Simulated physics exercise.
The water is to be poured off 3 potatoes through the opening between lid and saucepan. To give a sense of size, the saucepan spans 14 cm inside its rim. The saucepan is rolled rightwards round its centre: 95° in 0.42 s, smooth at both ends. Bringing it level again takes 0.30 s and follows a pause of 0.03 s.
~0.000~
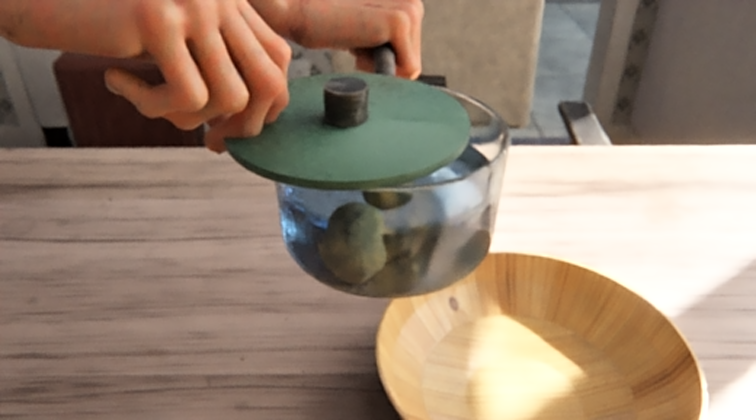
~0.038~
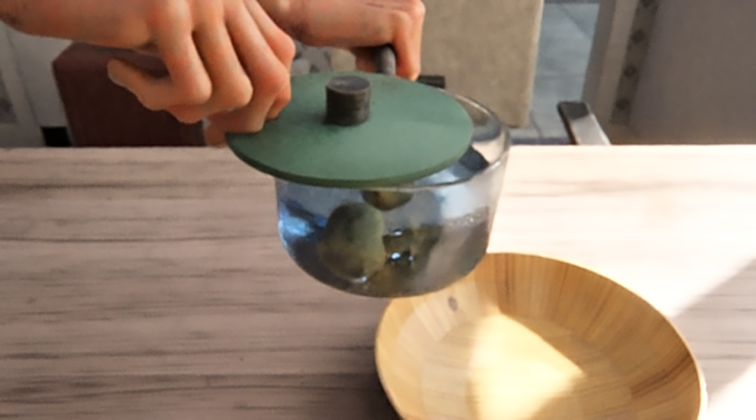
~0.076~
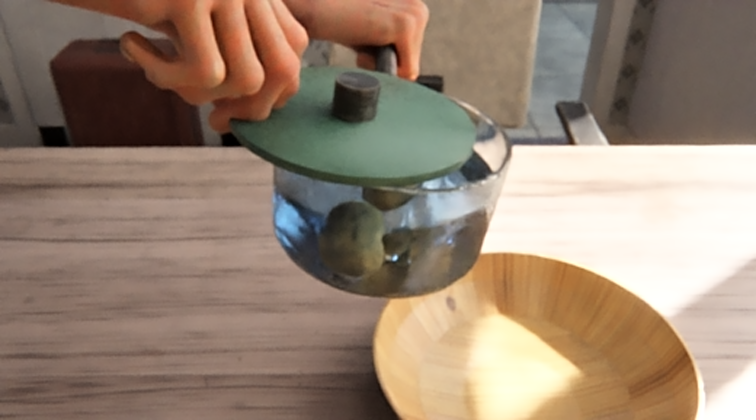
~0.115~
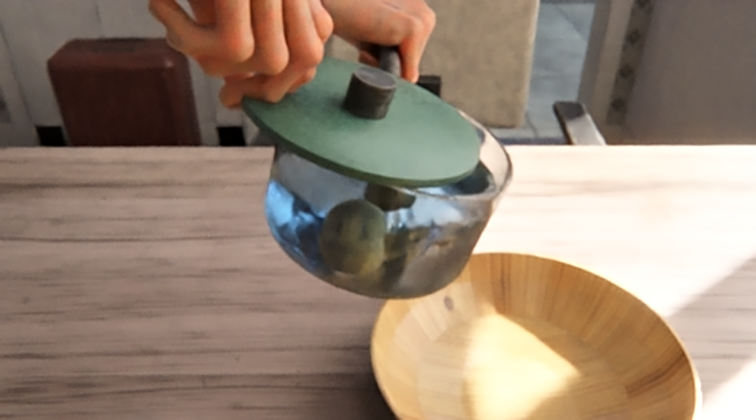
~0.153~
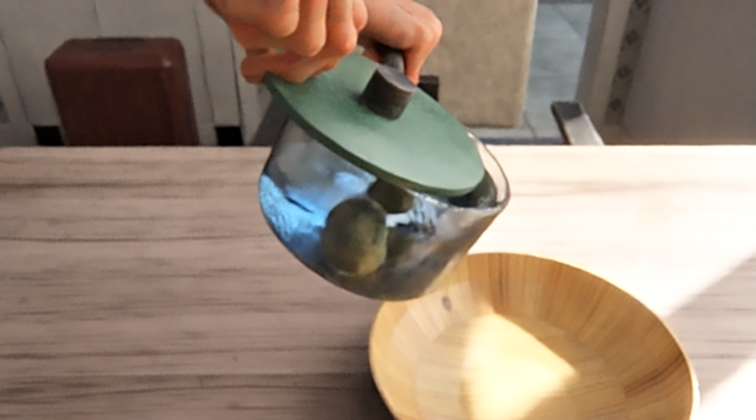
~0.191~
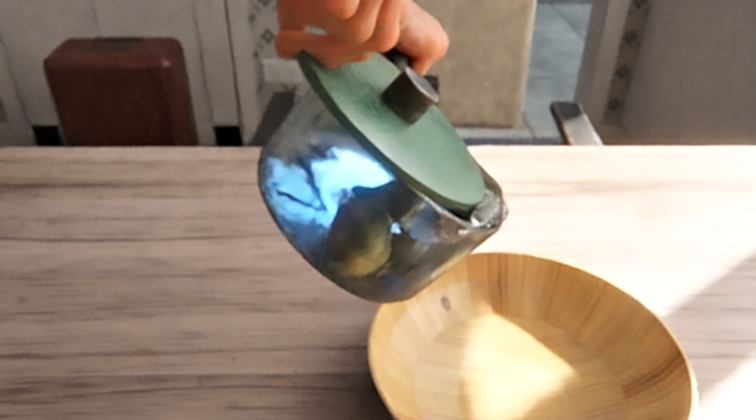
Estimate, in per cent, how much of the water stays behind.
Some 38 per cent remains.
By 0.33 s the tilt is 85° and 70 per cent of the water is still in the saucepan.
By 0.44 s the tilt is 95° and 51 per cent of the water is still in the saucepan.
By 0.54 s the tilt is 74° and 40 per cent of the water is still in the saucepan.
By 0.66 s the tilt is 20° and 38 per cent of the water is still in the saucepan.
At rest 38 per cent of the water is still in the saucepan.
